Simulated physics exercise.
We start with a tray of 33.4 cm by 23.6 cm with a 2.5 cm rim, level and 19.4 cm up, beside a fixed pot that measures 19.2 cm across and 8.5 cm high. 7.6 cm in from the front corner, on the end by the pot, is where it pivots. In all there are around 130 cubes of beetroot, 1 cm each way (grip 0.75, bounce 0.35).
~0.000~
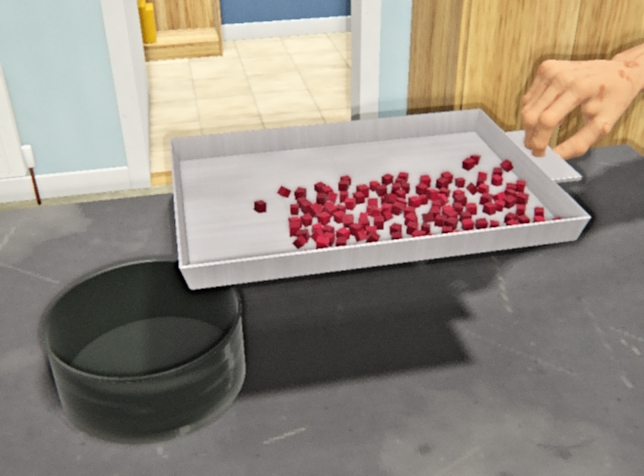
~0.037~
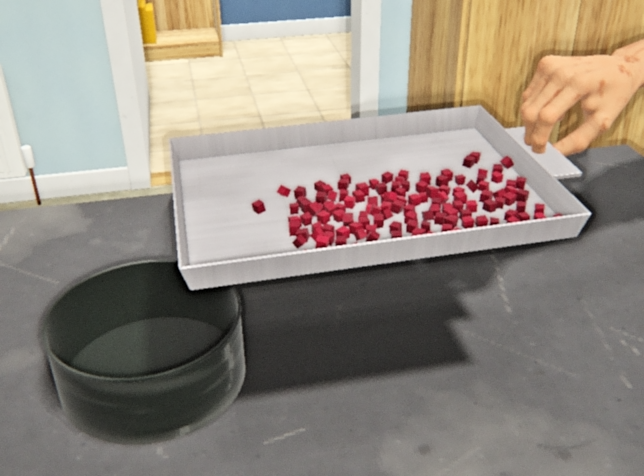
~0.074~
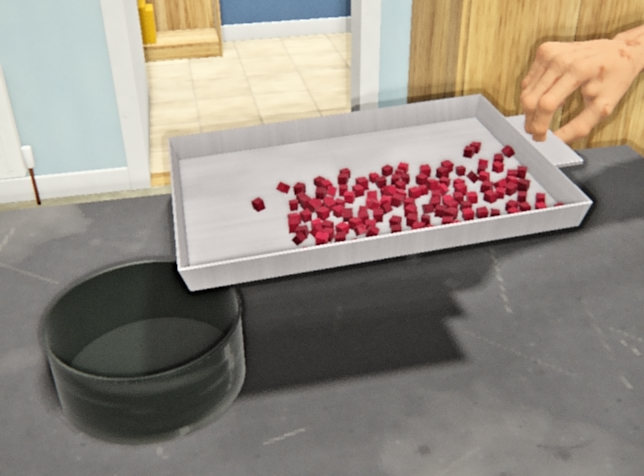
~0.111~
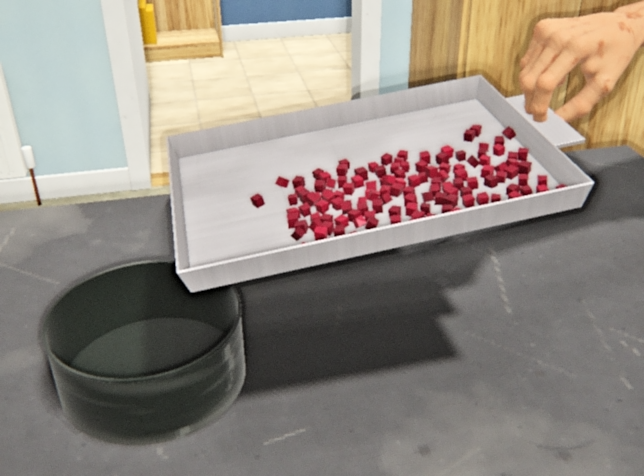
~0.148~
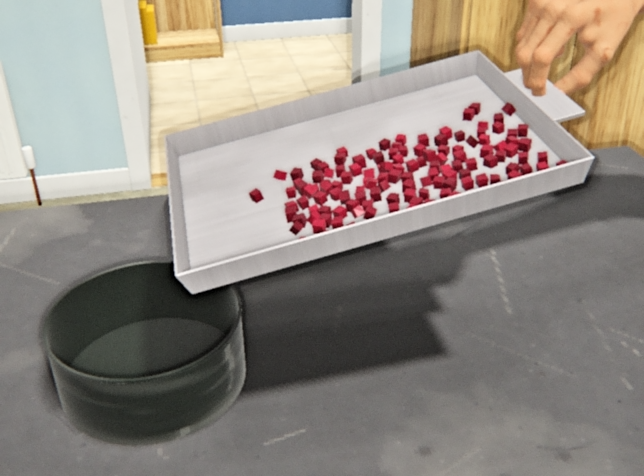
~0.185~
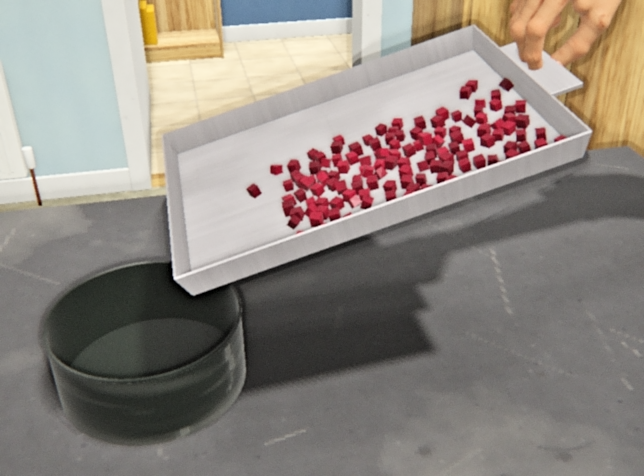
A pale, shallow tray scattered with small dark red cubes reaches across a dark grey counter, seen from slightly above, with a hand at its right end. A dark round pot sits at the lower left, with wood panelling, light blue walls and a tiled doorway behind. The tray's right end rises, slowly then faster, while its left end stays low, the cubes keep their places on it and the view holds still.
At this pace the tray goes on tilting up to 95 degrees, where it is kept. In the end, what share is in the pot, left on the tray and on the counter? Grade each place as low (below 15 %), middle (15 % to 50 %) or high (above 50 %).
Pot - middle; tray - low; counter - high.
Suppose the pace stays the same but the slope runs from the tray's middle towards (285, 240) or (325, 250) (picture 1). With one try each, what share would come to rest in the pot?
Roughly 5 per cent on the first try and 0 per cent on the second.
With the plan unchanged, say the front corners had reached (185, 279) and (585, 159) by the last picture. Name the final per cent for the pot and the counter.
Pot 5 % / counter 90 %.
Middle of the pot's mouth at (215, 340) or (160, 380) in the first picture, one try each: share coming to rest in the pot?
Roughly 30 per cent, then 90 per cent.
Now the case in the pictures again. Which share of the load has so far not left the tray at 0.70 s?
Some 80 per cent of the load.
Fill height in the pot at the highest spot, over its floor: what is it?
Close to 1.0 cm up.
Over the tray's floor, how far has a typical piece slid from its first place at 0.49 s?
Roughly 3 cm.
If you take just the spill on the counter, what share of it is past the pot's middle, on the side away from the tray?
It comes to near 90 percent.
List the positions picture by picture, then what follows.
In the first picture, tray tilt 0 degrees, front corners at (188, 262) and (580, 214); middle of the pieces at (410, 213); pot at (144, 313).
In the second picture, tray tilt 1 degrees, front corners at (188, 263) and (581, 211); middle of the pieces at (410, 211).
In the third picture, tray tilt 3 degrees, front corners at (186, 264) and (582, 200); middle of the pieces at (409, 204).
In the fourth picture, tray tilt 7 degrees, front corners at (185, 266) and (583, 181), lowest corner left front; middle of the pieces at (409, 193).
In the fifth picture, tray tilt 11 degrees, front corners at (183, 269) and (583, 156), lowest corner left front; middle of the pieces at (407, 178).
In the sixth picture, tray tilt 16 degrees, front corners at (182, 272) and (581, 130), lowest corner left front; middle of the pieces at (404, 164); pot at (144, 314). The tray's pace is about 125 degrees a second.
After 0.49 s, tilt 55 degrees; the tray holds 100 %, the pot 0 %.
After 0.70 s, tilt 81 degrees; the tray holds 80 %, the pot 0 %.
Then, at 1.02 s, tilt 95 degrees; the tray holds 5 %, the pot 25 %.
By 2.2 s all is still; pot 30 %, tray 0 %, counter 70 %.
